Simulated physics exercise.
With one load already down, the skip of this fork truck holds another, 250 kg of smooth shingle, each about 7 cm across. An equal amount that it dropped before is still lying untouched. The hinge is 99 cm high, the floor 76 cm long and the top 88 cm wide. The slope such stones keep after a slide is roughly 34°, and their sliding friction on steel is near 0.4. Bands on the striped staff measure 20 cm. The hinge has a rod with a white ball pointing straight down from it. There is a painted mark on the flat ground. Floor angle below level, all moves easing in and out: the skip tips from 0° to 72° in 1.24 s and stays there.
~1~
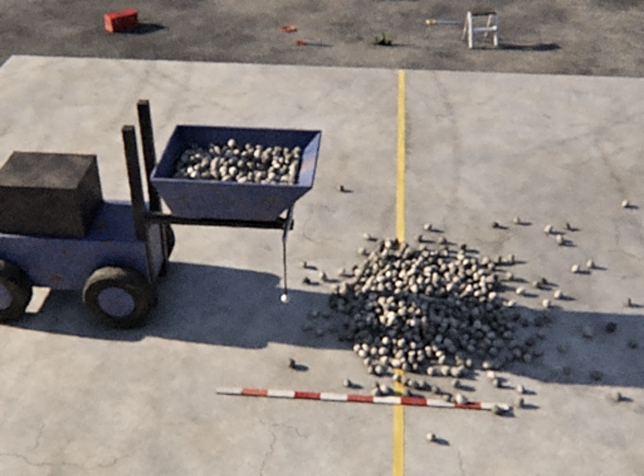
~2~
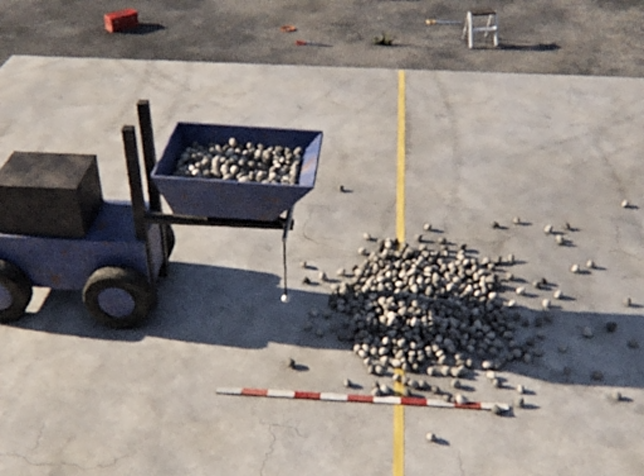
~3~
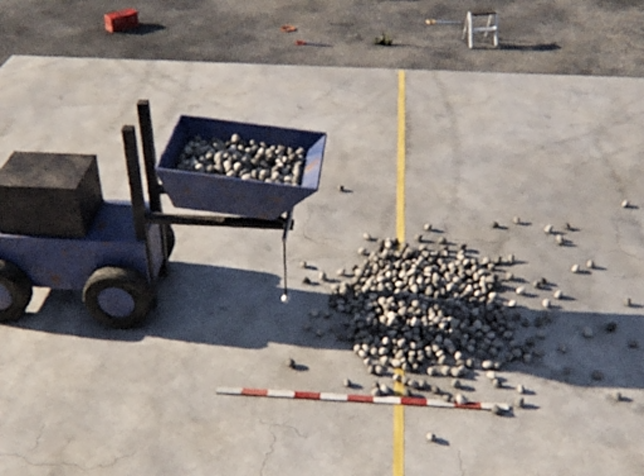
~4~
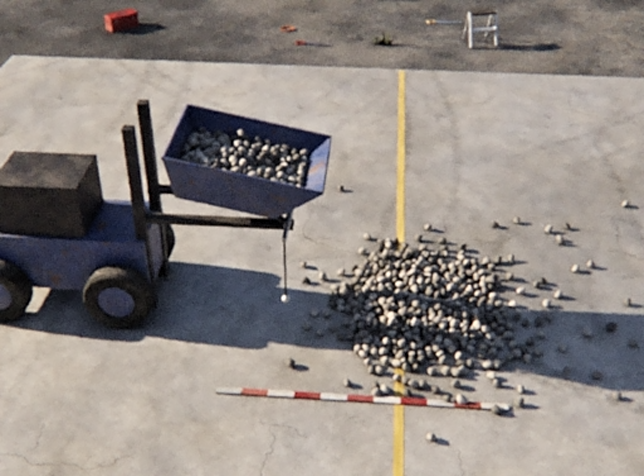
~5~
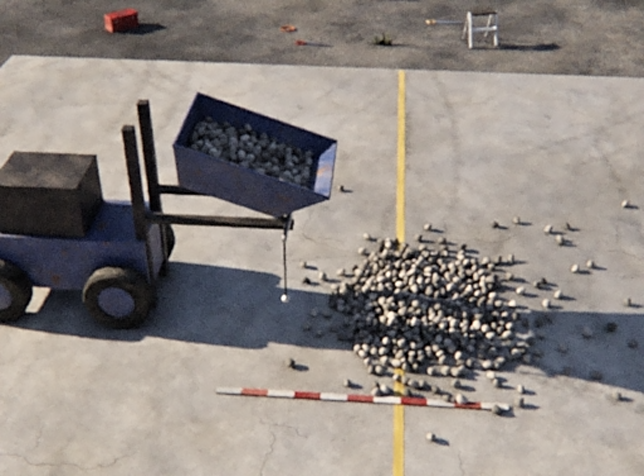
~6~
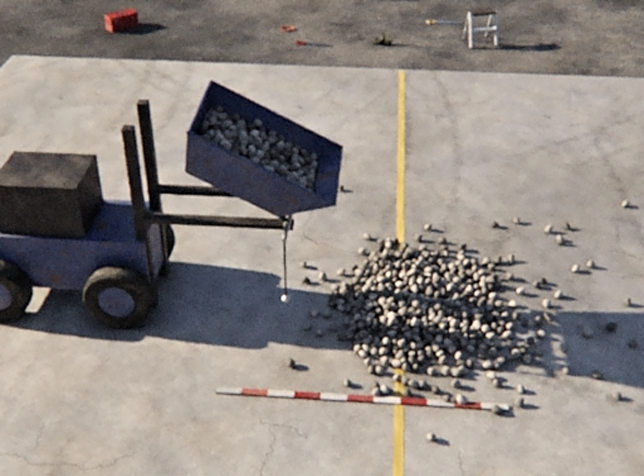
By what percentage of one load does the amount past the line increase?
78 %.
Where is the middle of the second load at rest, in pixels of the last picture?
Roughly at (428, 299) in the last picture.
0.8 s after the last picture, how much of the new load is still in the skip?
Around 65 in a hundred.
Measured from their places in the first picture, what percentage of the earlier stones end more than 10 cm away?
20 %.
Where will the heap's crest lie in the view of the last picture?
I'd put the top near (413, 287).
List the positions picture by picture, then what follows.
In the first picture, the skip is at 0°, its lip at (312, 187); the top of the load is at (216, 156). The earlier load is highest near (404, 295), 14 cm above ground level, 37 % short of the line, 63 % past the line.
In the second picture, the skip is at 1°, its lip at (313, 188); the top of the load is at (211, 154).
In the third picture, the skip is at 5°, its lip at (317, 190); the top of the load is at (198, 151).
In the fourth picture, the skip is at 11°, its lip at (323, 194); the top of the load is at (201, 141).
The fifth picture shows lip at (329, 199), floor tilted 19°, highest stones at (206, 130).
In the sixth picture, the skip is at 27°, its lip at (336, 205); the top of the load is at (215, 119).
Then, 0.4 s after the last picture the floor is at 61°; in per cent of one load, 100 in the skip, 37 short of the line, 63 past the line; the foremost stones are at (605, 286).
Then, 0.8 s after the last picture the floor is at 72°; in per cent of one load, 65 in the skip, 70 short of the line, 66 past the line; the foremost stones are at (605, 286).
Then, 1.2 s after the last picture the floor is at 72°; in per cent of one load, 19 in the skip, 64 short of the line, 117 past the line; the foremost stones are at (605, 286).
Then, 3.6 s after the last picture the floor is at 72°; in per cent of one load, 0 in the skip, 58 short of the line, 142 past the line; the foremost stones are at (642, 296). Net gain past the line, 78.
